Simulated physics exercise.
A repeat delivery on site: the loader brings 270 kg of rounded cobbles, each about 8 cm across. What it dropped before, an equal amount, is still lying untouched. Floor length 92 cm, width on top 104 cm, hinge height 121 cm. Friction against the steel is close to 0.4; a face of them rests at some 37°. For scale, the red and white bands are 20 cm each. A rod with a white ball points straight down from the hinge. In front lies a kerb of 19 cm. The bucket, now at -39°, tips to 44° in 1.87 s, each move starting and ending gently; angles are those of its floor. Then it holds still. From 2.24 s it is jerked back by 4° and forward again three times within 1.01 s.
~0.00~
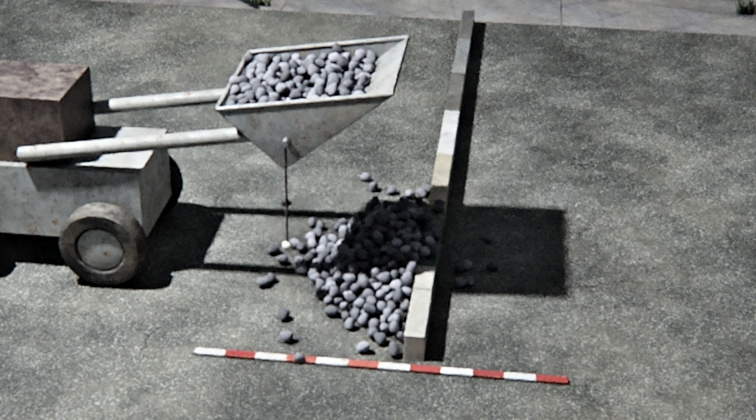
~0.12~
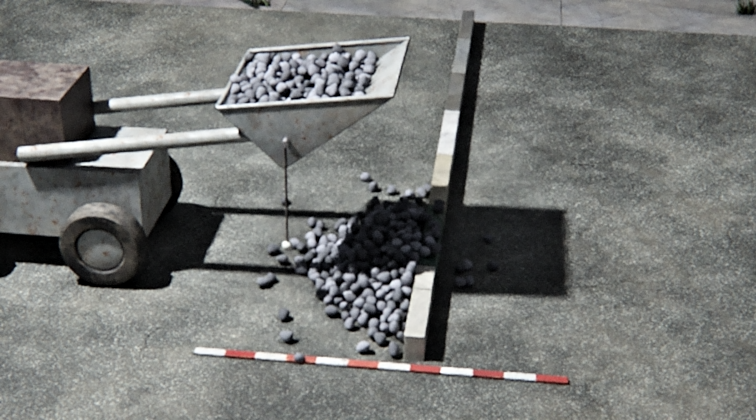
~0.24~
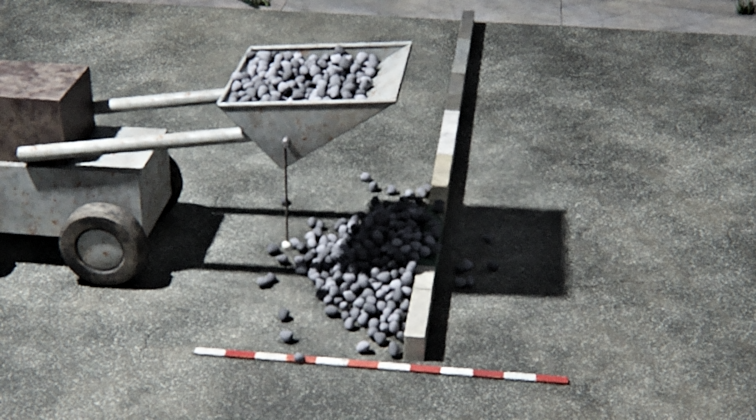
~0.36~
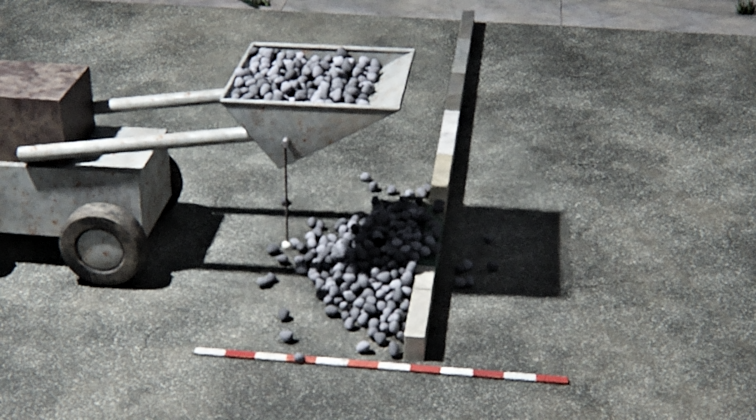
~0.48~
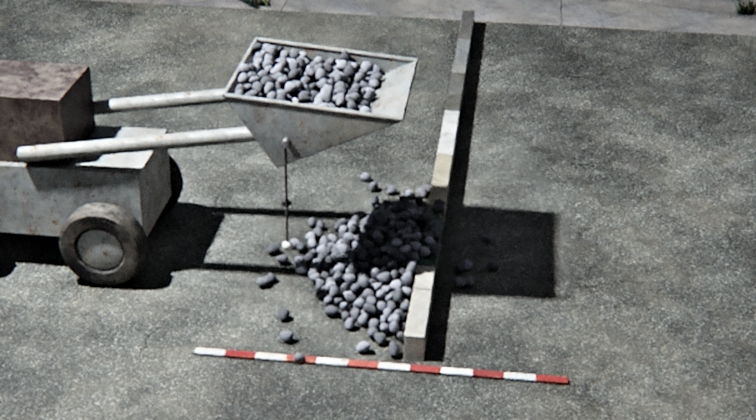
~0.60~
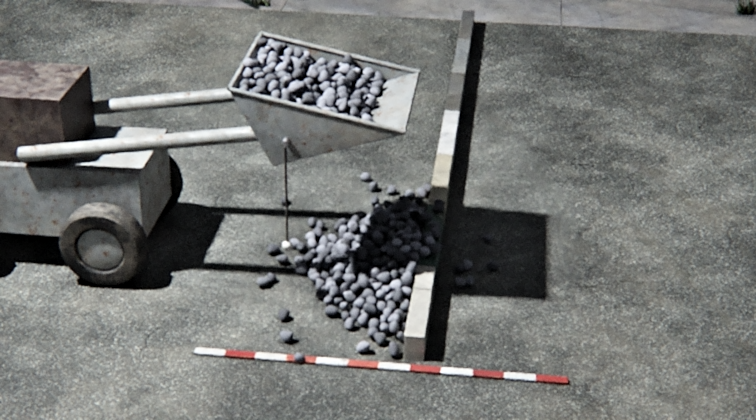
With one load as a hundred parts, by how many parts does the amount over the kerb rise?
Close to 35 parts in a hundred.
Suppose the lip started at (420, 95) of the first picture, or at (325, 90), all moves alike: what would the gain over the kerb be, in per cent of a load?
Near 70 per cent from the first place, 0 from the second.
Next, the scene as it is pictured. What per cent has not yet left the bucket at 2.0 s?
About 20 per cent.
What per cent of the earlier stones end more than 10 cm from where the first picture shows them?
About 5 per cent.
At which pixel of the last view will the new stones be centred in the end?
Near (414, 249).
After 1.4 s the floor is at 31°; in per cent of one load, 100 in the bucket, 99 on this side of the kerb, 1 over the kerb; the foremost stones are at (464, 256).
After 2.0 s the floor is at 44°; in per cent of one load, 19 in the bucket, 168 on this side of the kerb, 13 over the kerb; the foremost stones are at (500, 264).
After 3.7 s the floor is at 44°; in per cent of one load, 0 in the bucket, 163 on this side of the kerb, 37 over the kerb; the foremost stones are at (651, 263).
After 6.2 s the floor is at 44°; in per cent of one load, 0 in the bucket, 163 on this side of the kerb, 37 over the kerb; the foremost stones are at (651, 263). Net gain over the kerb, 35.
